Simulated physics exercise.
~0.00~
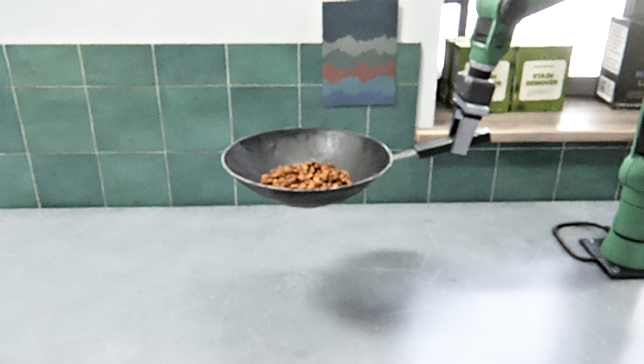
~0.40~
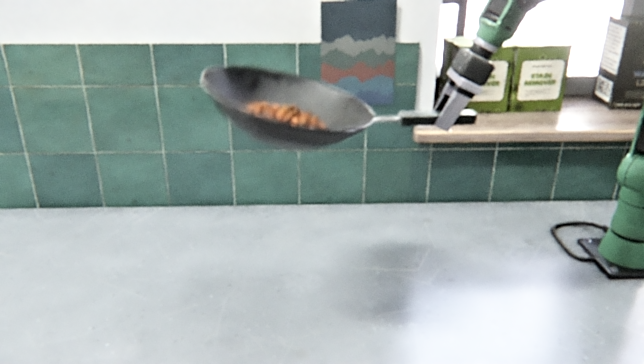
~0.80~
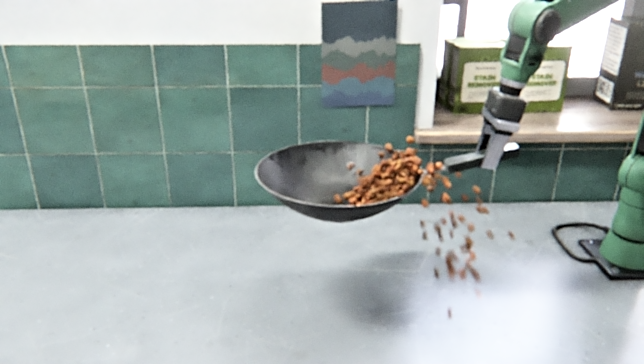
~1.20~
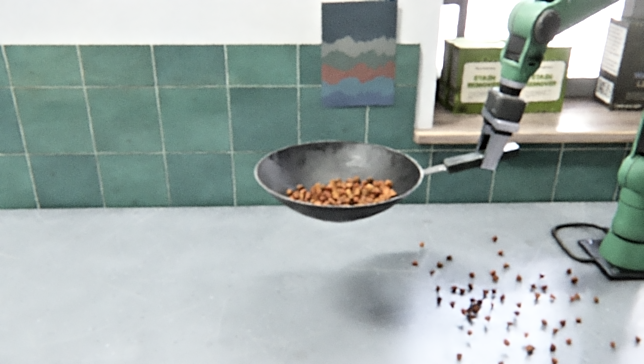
Green robot arm tossing brown pellets in a dark wok, spilling some over the handle side onto the grey table, then holding still.
